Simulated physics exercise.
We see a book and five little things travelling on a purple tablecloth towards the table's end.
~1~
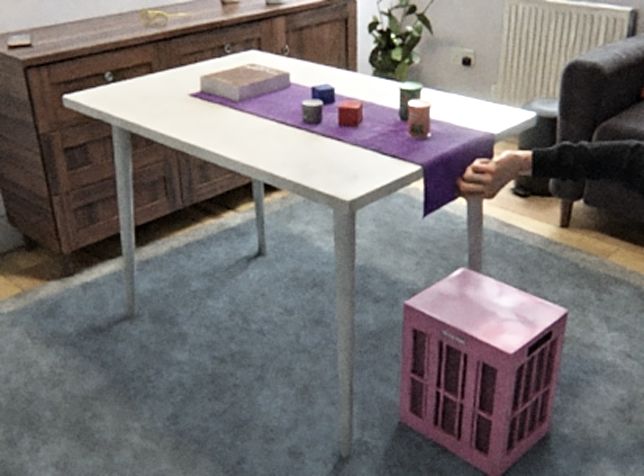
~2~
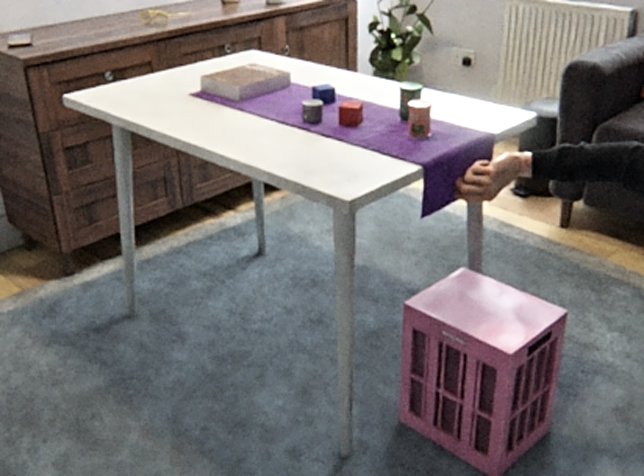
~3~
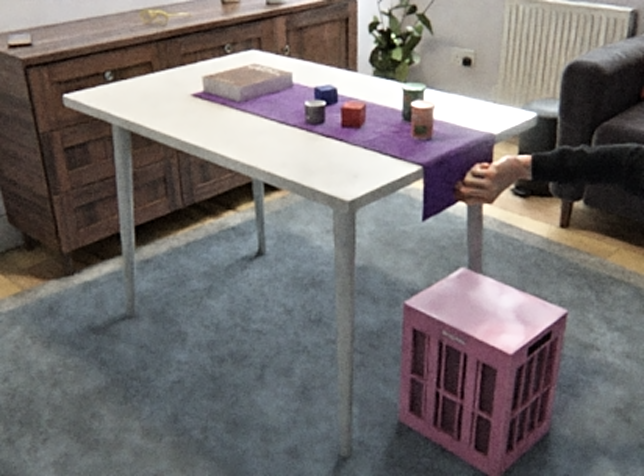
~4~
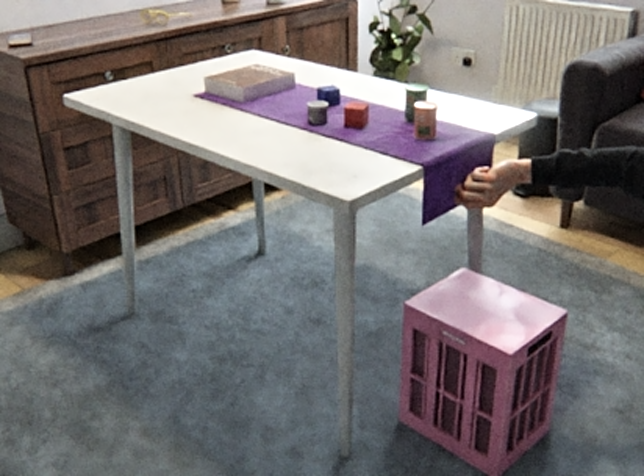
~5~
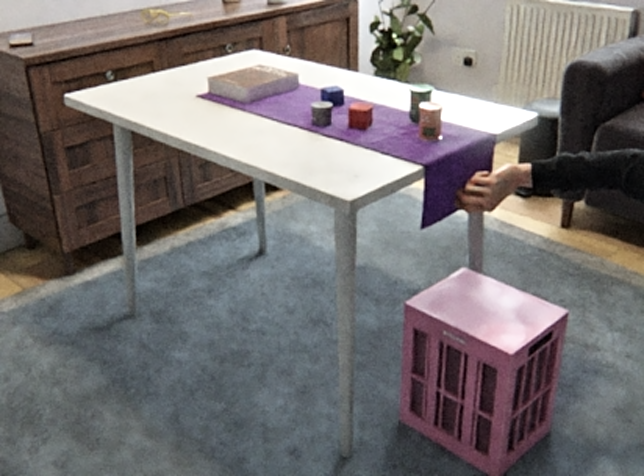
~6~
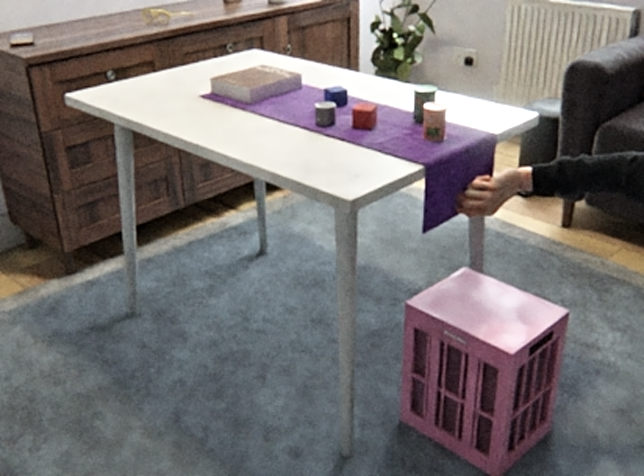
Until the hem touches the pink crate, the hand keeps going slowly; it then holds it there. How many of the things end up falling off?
Two.
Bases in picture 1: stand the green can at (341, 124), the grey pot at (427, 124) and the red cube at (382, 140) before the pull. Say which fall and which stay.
Green can: Still on; grey pot: Off; red cube: Off.
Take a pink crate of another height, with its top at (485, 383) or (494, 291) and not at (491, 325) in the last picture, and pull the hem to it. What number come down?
Then 4 and 1.
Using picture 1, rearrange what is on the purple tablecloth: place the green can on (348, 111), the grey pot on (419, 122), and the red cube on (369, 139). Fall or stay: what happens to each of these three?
Green can - stays aboard, grey pot - leaves the top, red cube - leaves the top.
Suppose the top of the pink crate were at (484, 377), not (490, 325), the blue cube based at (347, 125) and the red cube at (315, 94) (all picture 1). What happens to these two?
The blue cube? Lost. The red cube? Safe.
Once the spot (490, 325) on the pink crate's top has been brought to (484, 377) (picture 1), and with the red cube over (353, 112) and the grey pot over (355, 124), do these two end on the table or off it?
In the end the red cube is no longer on top and the grey pot is no longer on top.
Soon after, hem near (456, 270); orange can gone.
After that, hem on the crate; orange can and green can gone.
In the end, hem on the crate; orange can and green can gone. The count of fallen things is two.
